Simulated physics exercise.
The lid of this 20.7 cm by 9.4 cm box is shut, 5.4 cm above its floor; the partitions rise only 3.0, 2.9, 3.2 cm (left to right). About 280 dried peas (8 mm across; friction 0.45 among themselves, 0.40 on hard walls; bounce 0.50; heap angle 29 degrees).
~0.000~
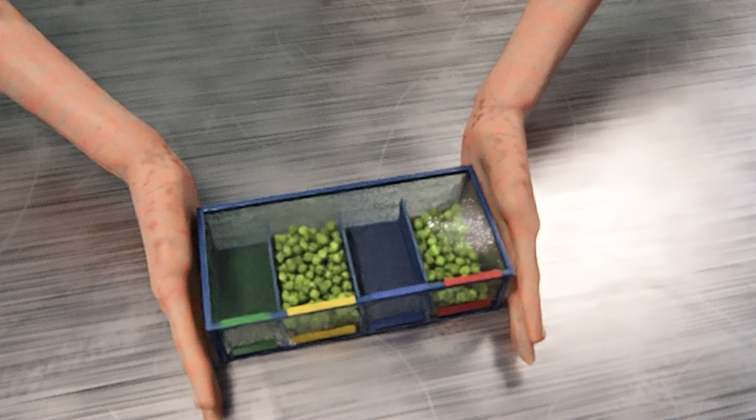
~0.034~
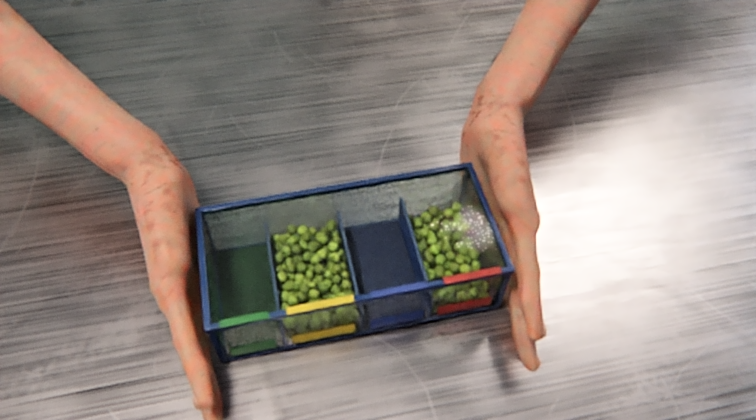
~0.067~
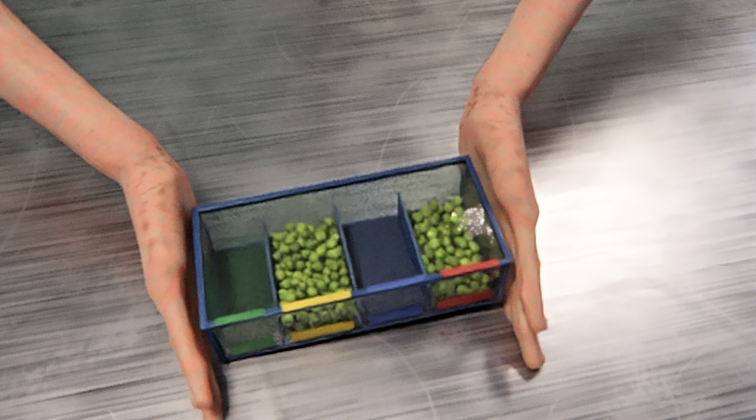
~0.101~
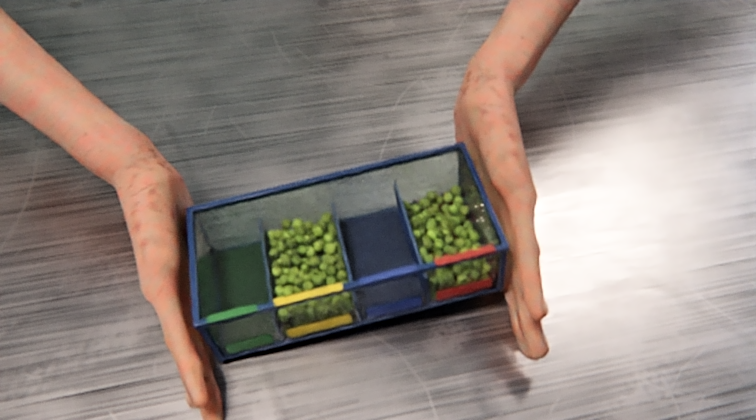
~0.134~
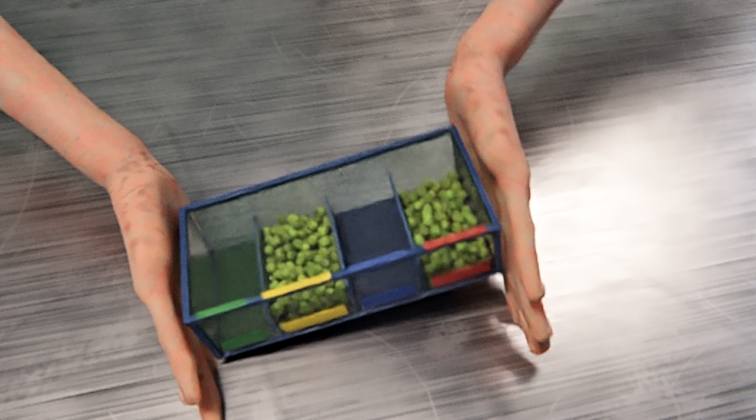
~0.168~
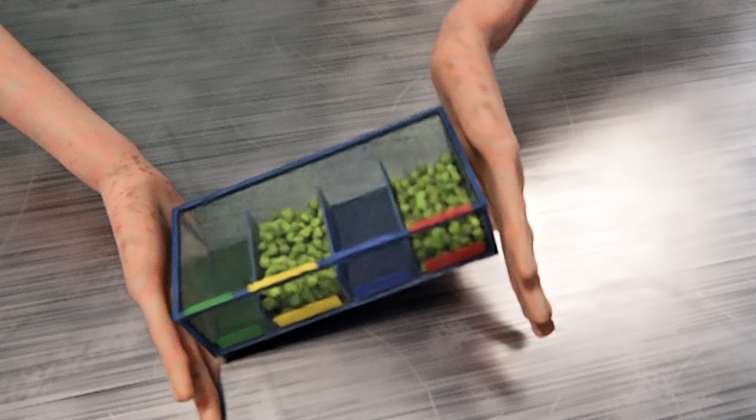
A grey, streaked surface with a bright patch of light at the right is seen from above. Two hands hold the ends of a clear, blue-edged box with four compartments, marked green, yellow, blue and red from left to right, with green peas in the yellow and red ones. The hands tilt the box, slightly then more steeply, its right end rising, while the camera stays still.
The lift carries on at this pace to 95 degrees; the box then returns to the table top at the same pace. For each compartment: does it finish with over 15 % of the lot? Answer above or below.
Red below, blue below, green above, yellow above.
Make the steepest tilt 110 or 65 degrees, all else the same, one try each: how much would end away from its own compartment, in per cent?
About 80 and 25 per cent.
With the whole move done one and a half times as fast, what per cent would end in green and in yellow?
Then: Green 55, yellow 35.
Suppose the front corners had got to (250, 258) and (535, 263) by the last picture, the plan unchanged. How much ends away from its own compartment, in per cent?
Then about 65 per cent.
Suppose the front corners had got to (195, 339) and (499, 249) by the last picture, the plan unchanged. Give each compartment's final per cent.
Red 5; blue 5; green 55; yellow 35.
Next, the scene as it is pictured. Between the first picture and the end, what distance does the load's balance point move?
Some 6.0 cm.
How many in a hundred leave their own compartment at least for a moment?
Some 70 per cent.
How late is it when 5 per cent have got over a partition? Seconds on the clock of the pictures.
Near 0.60 s.
After 0.70 s, tilt 94 degrees; red 20 %, blue 10 %, green 25 %, yellow 40 %.
After 1.05 s, tilt 40 degrees; red 5 %, blue 5 %, green 50 %, yellow 40 %.
After 1.49 s, tilt 0 degrees; red 5 %, blue 5 %, green 50 %, yellow 40 %.
At rest (1.8 s), red 5 %, blue 5 %, green 50 %, yellow 40 %.
